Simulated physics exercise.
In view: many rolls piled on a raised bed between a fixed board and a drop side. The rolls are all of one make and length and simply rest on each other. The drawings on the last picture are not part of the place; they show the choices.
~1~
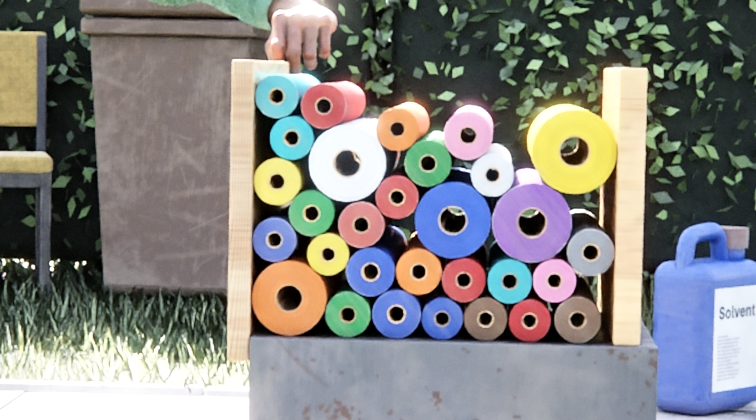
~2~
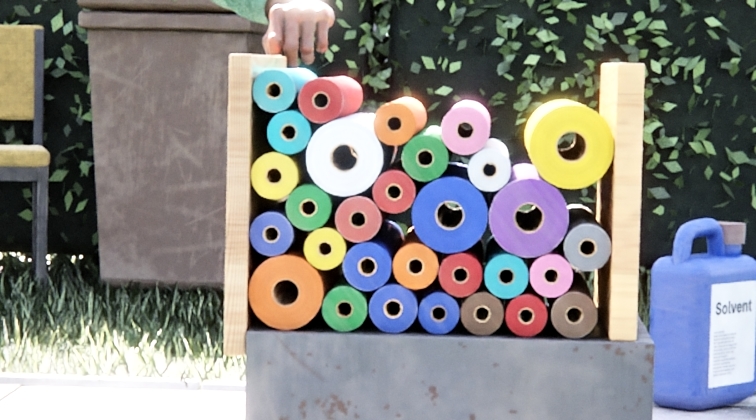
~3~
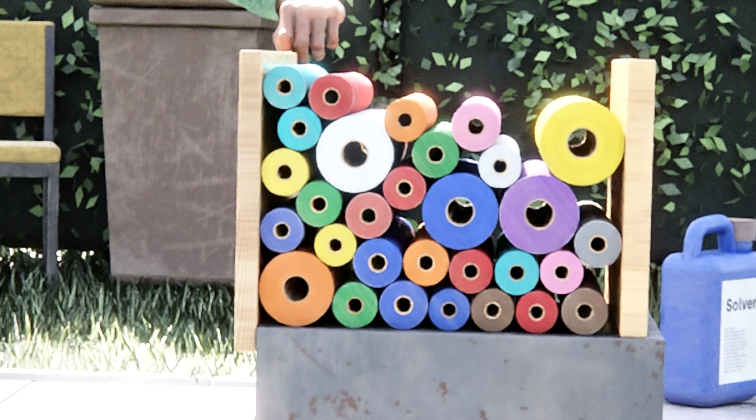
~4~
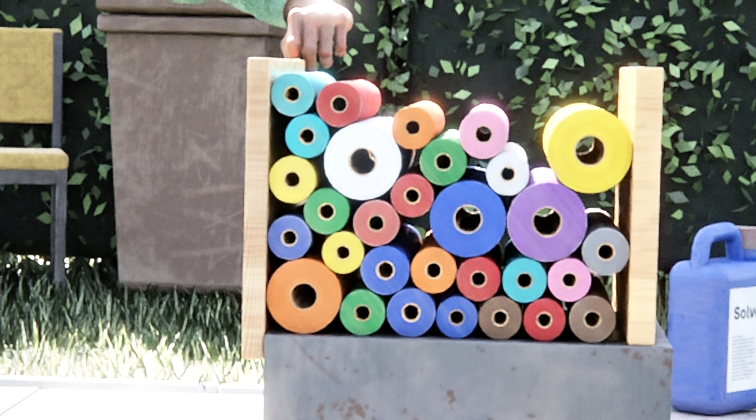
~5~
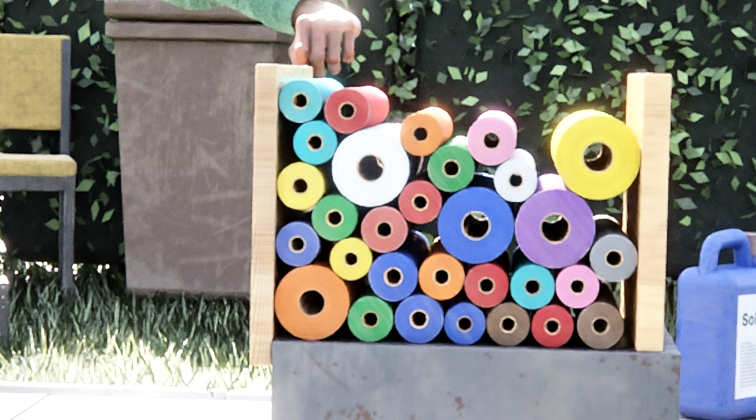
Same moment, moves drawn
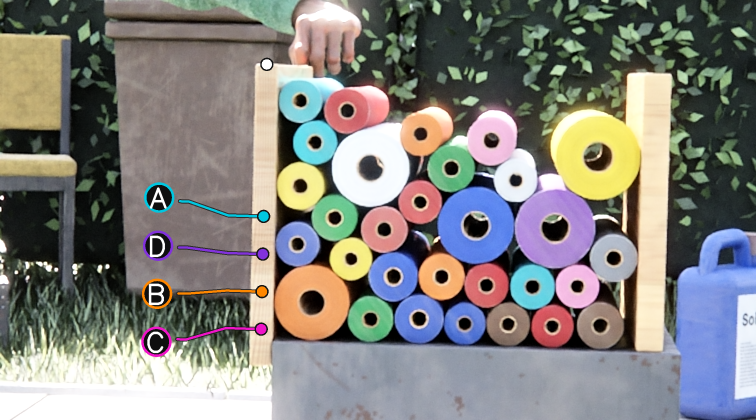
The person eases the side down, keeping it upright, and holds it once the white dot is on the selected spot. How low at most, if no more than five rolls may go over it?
D is the limit.
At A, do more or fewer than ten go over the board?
It loses fewer than ten.
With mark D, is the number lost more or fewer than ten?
At D, fewer than ten.
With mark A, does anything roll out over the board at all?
At A: Yes.
On the marked copy, A at (264, 217); B at (262, 291); C at (261, 329); D at (263, 254); the white dot at (267, 64).
With D. Early on, top of the board (277, 149).
Further on, top of the board (275, 247).
At the end, top of the board (275, 254), four out over the board.
As for the rest, A one out over the board; B more than five out over the board; C more than five out over the board.
